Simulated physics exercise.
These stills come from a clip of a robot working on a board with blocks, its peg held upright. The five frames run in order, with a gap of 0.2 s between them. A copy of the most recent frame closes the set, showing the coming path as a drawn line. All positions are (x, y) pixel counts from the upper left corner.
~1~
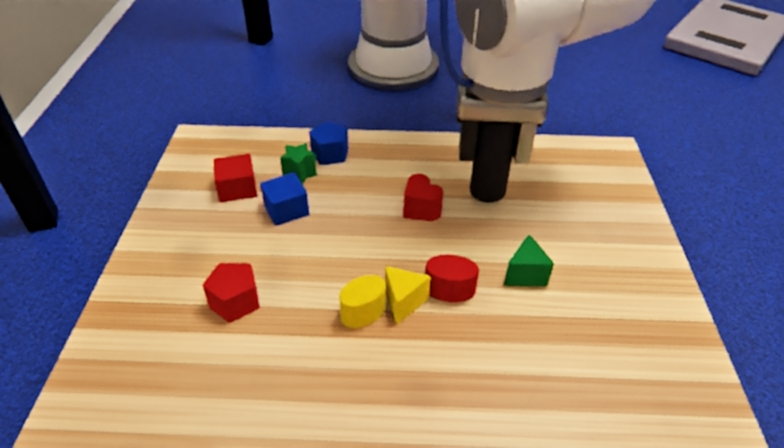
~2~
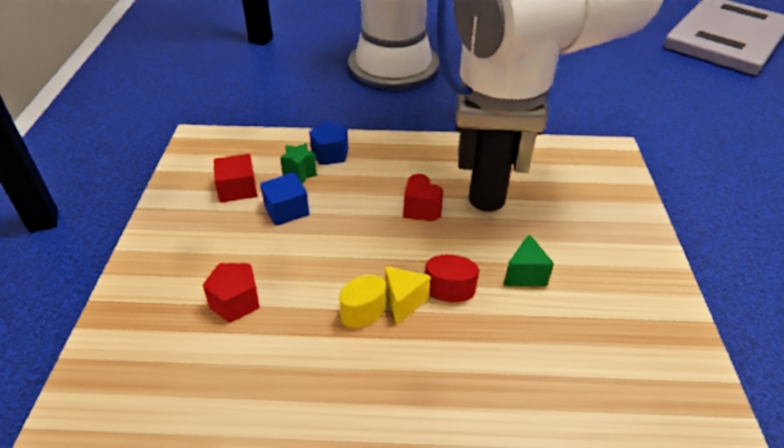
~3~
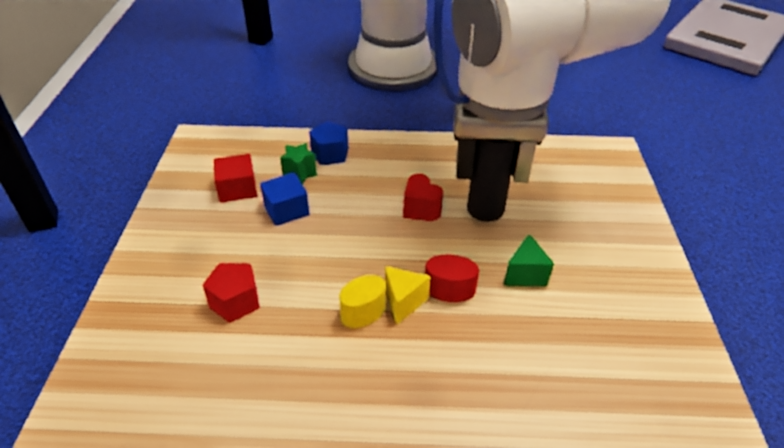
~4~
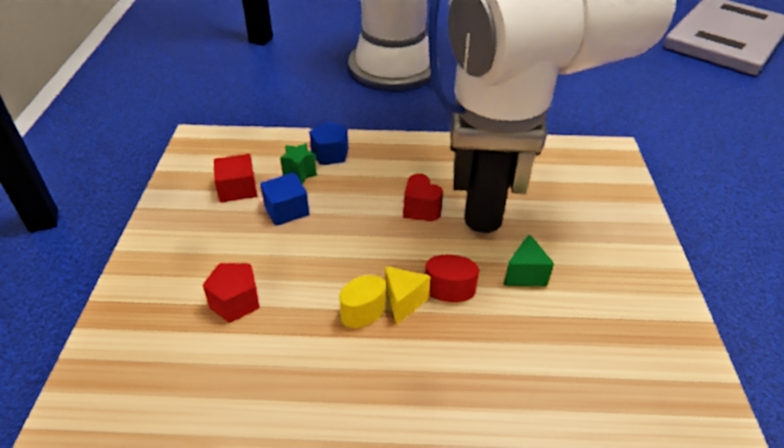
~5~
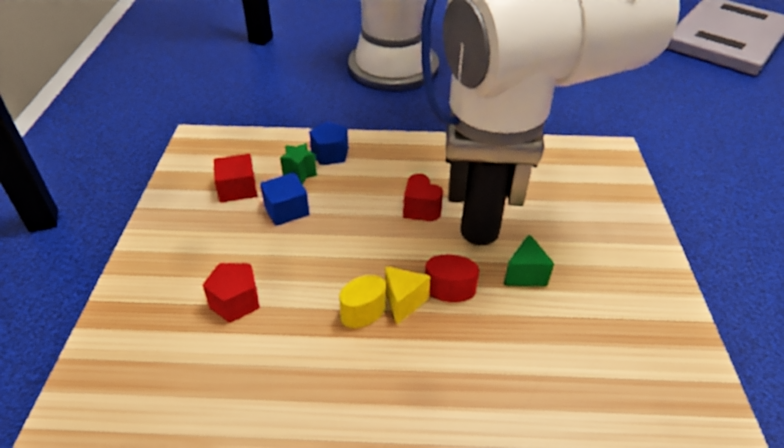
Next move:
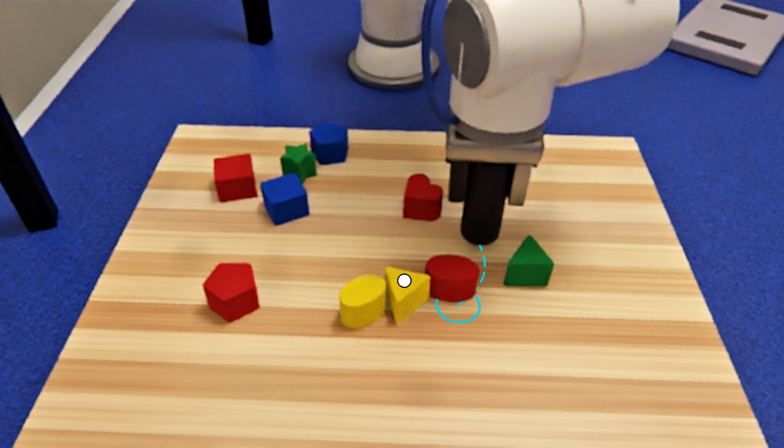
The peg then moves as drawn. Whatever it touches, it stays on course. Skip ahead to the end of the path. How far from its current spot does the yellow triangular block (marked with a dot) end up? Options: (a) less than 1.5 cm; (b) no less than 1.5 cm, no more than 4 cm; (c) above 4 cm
Choice b: No less than 1.5 cm, no more than 4 cm.
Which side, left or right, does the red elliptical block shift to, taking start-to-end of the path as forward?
Answer: Right.
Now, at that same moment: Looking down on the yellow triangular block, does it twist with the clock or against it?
Spins clockwise.
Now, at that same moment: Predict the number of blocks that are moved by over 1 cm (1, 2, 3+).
Total: Two.
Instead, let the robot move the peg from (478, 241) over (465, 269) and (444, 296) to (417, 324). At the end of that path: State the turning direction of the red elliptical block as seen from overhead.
It spins against the clock.
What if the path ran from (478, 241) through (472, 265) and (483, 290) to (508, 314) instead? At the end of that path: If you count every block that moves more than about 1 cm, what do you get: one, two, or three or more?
It moves one block.
Path on the board, from (478, 241) by way of (485, 264) and (478, 286) to (458, 305); the dot is on the yellow triangular block.
On the path given first. Halfway along, peg at (485, 266); nothing pushed yet.
At the end, peg at (459, 296); yellow elliptical block at (356, 289); yellow triangular block at (391, 295), turned 45° clockwise; red elliptical block at (420, 281), turned 70° clockwise; green triangular block in place.
